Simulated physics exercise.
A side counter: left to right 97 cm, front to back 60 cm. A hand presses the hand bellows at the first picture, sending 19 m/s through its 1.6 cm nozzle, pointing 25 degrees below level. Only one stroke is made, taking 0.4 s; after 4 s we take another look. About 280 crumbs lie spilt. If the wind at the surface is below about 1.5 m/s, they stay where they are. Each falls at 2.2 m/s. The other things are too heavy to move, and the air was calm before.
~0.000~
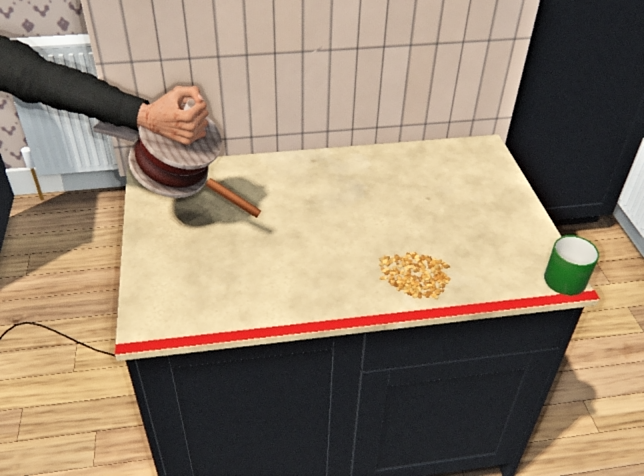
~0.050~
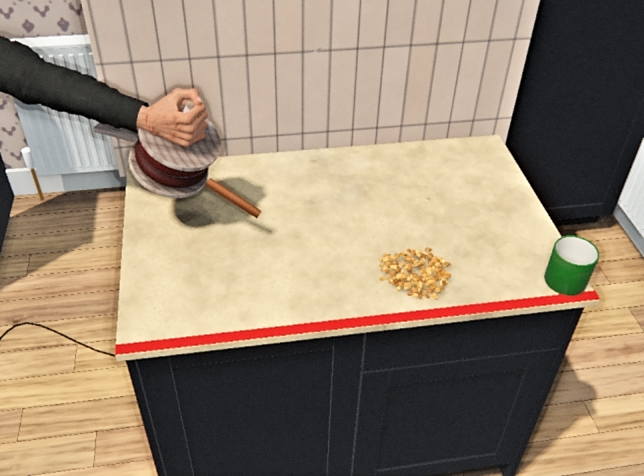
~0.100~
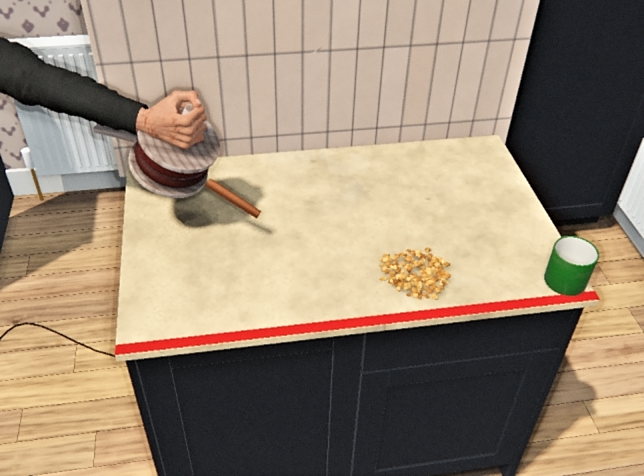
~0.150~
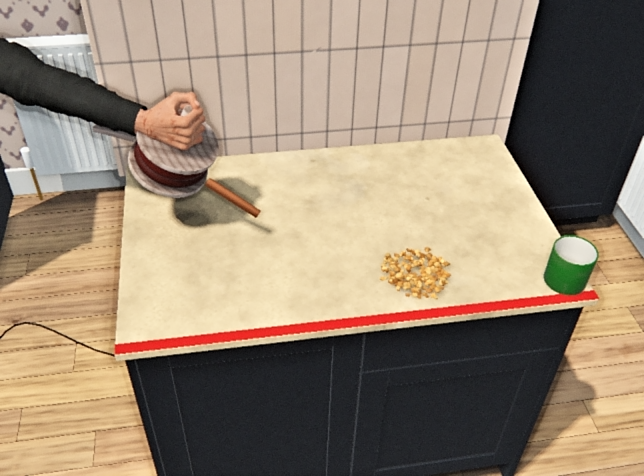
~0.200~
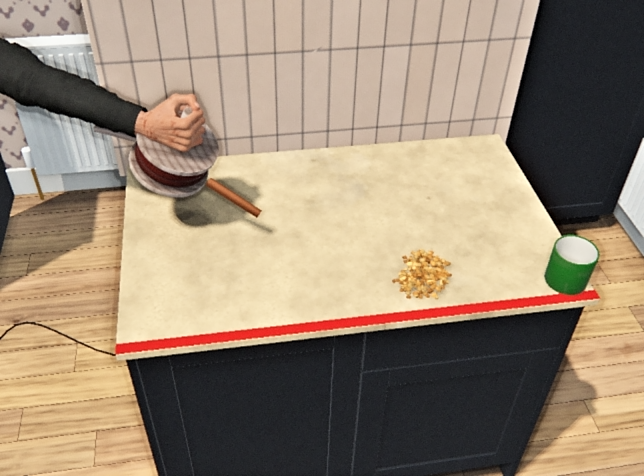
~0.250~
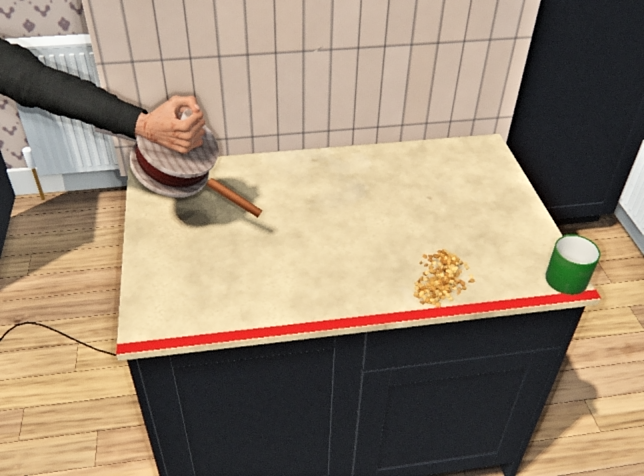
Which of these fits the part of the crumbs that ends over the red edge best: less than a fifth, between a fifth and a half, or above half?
Above half.
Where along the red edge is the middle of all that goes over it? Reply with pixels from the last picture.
Near (519, 308).
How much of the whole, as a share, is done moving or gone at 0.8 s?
Estimate: Close to 100 %.
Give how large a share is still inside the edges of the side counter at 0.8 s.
I reckon some 10 %.
After 0.8 s the count stands so, 81 % are over the red edge.
After 1.3 s the count stands so, 81 % are over the red edge.
After 2.2 s the count stands so, 81 % are over the red edge.
After 4.0 s, at the end, 81 % are over the red edge.
